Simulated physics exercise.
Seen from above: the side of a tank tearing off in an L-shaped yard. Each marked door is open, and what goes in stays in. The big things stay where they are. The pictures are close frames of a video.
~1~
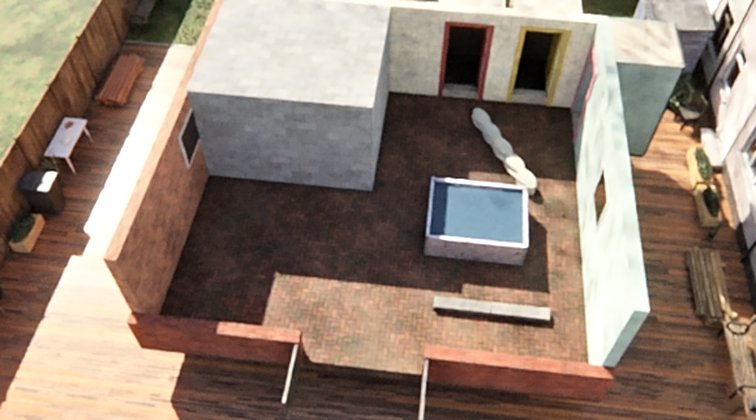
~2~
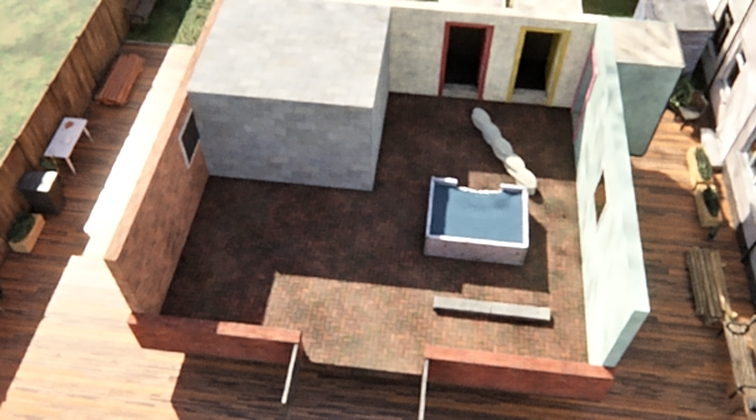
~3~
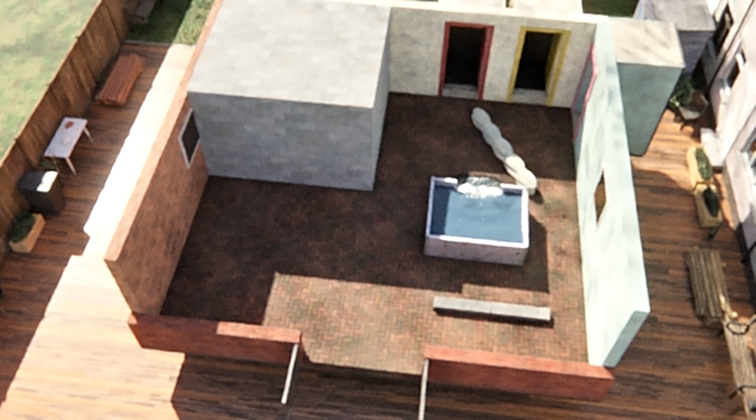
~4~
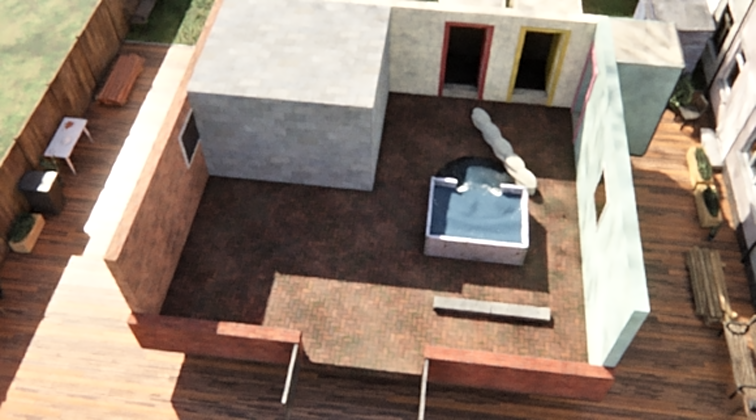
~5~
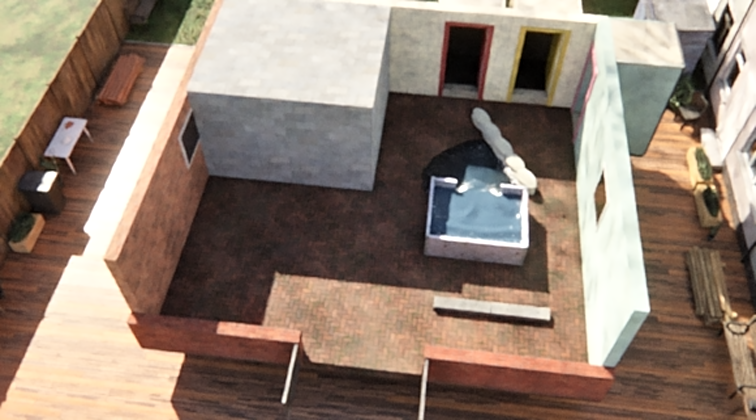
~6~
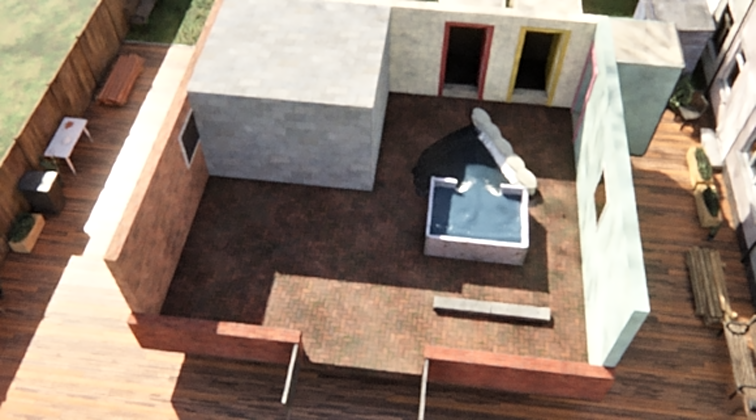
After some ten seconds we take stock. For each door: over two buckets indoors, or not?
One by one: The pink door stays under that; the red door stays under that; the yellow door stays under that.
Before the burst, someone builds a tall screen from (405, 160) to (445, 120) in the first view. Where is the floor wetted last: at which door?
Last comes the pink-painted one.
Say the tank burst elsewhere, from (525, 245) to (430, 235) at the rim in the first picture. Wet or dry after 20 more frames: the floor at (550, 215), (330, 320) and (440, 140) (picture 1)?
As listed: Awash, wet, free of water.
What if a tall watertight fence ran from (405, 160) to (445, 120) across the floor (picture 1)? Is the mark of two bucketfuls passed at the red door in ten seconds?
One by one: Red is over.
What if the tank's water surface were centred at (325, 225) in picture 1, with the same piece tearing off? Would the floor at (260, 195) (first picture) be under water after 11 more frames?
At that place: Covered.
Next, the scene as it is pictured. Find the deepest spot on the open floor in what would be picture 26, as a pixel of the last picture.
Near (392, 113).
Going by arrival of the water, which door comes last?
It is the one in pink.
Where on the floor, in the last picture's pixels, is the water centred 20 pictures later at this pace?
Near (455, 169).
A moment on, water covers 15 % of the floor; the pink door not reached, the red door wet at the sill, nothing in, the yellow door not reached.
Next, water covers 15 % of the floor; the pink door not reached, the red door under two buckets in, the yellow door not reached.
Then, water covers 25 % of the floor; the pink door not reached, the red door under two buckets in, the yellow door wet at the sill, nothing in.
Later, water covers 45 % of the floor; the pink door wet at the sill, nothing in, the red door under two buckets in, the yellow door wet at the sill, nothing in.
In the end, water covers 65 % of the floor; the pink door under two buckets in, the red door under two buckets in, the yellow door wet at the sill, nothing in.
